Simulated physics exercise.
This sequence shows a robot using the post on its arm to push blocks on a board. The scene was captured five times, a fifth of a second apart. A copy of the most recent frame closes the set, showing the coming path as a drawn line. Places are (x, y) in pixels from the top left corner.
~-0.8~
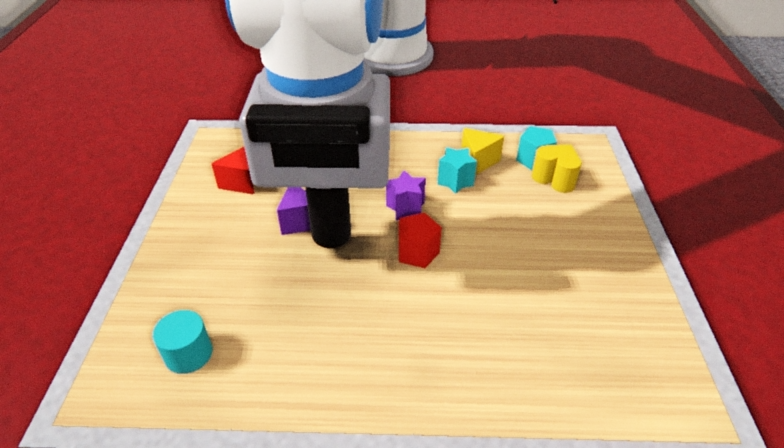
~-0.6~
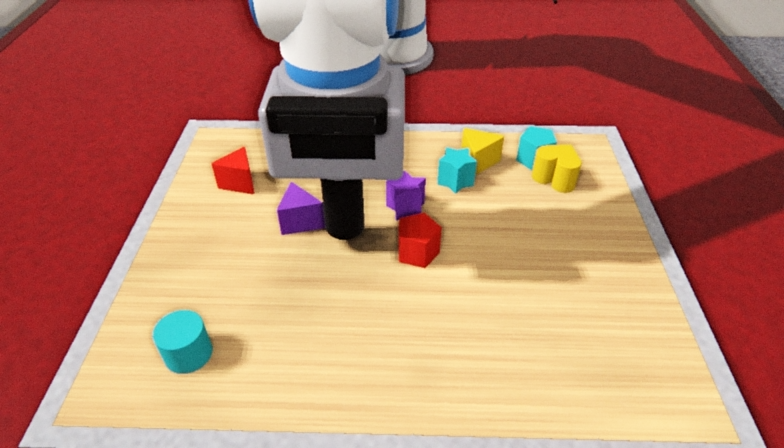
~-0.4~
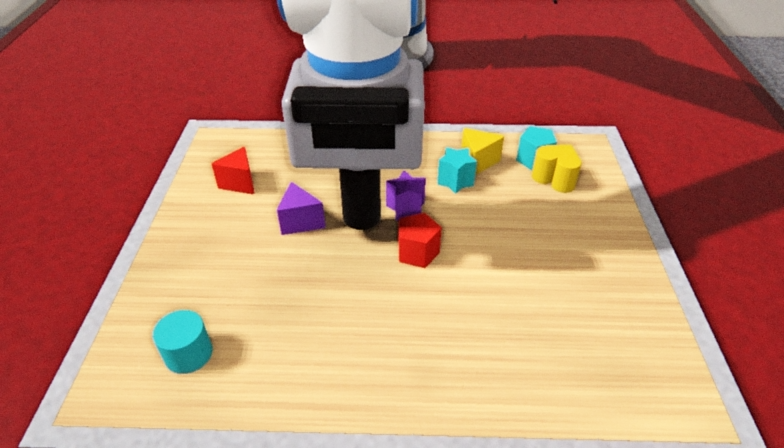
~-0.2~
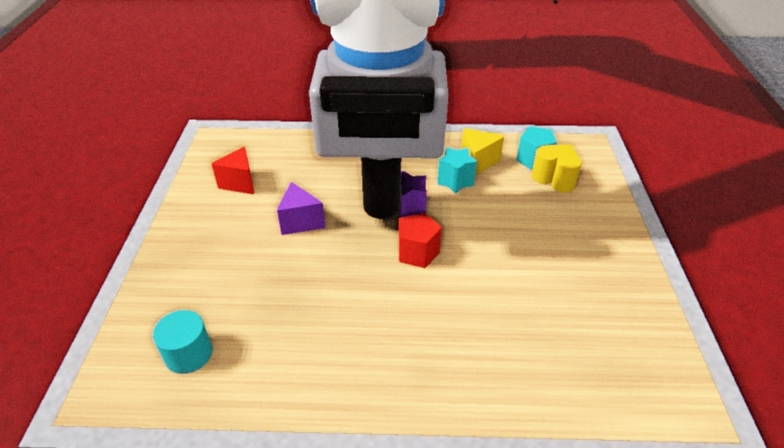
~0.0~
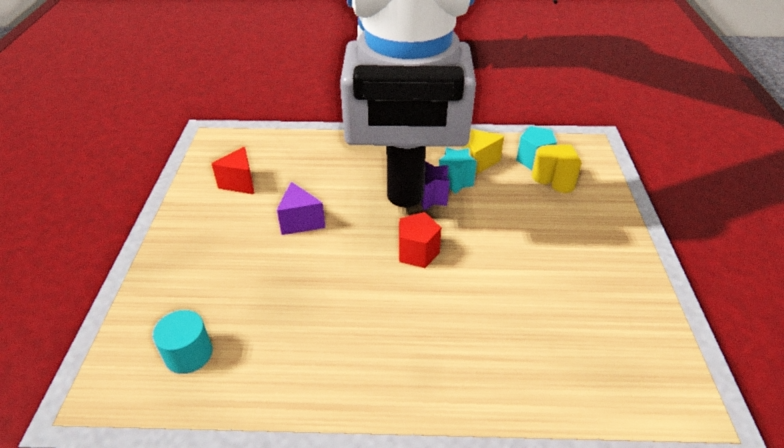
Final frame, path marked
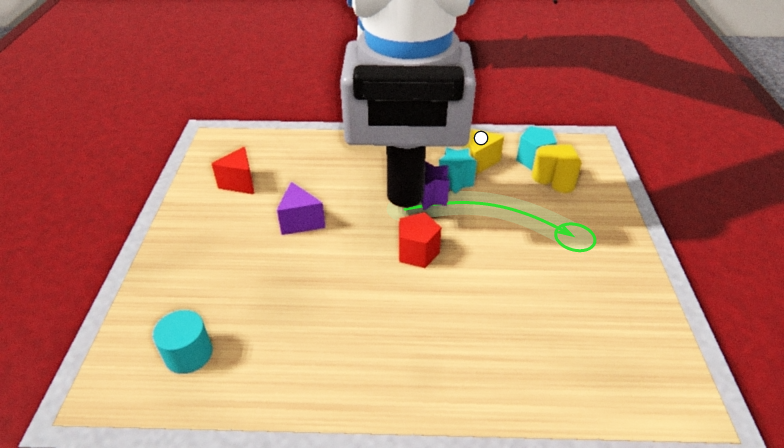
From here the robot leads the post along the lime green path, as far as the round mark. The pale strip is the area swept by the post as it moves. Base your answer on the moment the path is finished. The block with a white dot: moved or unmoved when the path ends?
It leaves its spot.
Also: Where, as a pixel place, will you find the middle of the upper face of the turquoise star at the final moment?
About (507, 147).
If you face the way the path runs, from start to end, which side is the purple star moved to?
Out to the left.
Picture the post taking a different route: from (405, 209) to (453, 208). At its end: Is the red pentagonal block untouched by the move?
I believe so.
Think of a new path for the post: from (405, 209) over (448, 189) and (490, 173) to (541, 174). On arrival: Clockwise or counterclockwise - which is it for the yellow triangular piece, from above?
Rotation: Counter-clockwise.
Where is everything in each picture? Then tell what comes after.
In the first picture, post tip (332, 236); block tops, red pentagonal block (418, 227); purple star (407, 183); turquoise star (458, 157); yellow triangular piece (481, 138).
In the second picture, post (345, 228); blocks unchanged.
In the third picture, post (362, 219); blocks unchanged.
In the fourth picture, post (382, 208); purple star (409, 182).
In the fifth picture, post (405, 197); red pentagonal block (418, 227); purple star (432, 172); turquoise star (458, 157); yellow triangular piece (481, 138).
Path on the board, from (405, 209) over (462, 203) and (520, 212) to (575, 237); the dot is on the yellow triangular piece.
What follows on the original path. One third of the way, post (463, 191); purple star (488, 165); turquoise star (495, 147), turned 55° anticlockwise; yellow triangular piece (489, 128), turned 40° anticlockwise.
Two thirds of the way, post (523, 200); purple star (525, 165), turned 40° anticlockwise; turquoise star (507, 147), turned 100° anticlockwise; yellow triangular piece (489, 127), turned 45° anticlockwise.
At the end, post (579, 225); red pentagonal block in place; purple star (526, 166), turned 40° anticlockwise; turquoise star (507, 147), turned 100° anticlockwise; yellow triangular piece (489, 127), turned 45° anticlockwise.
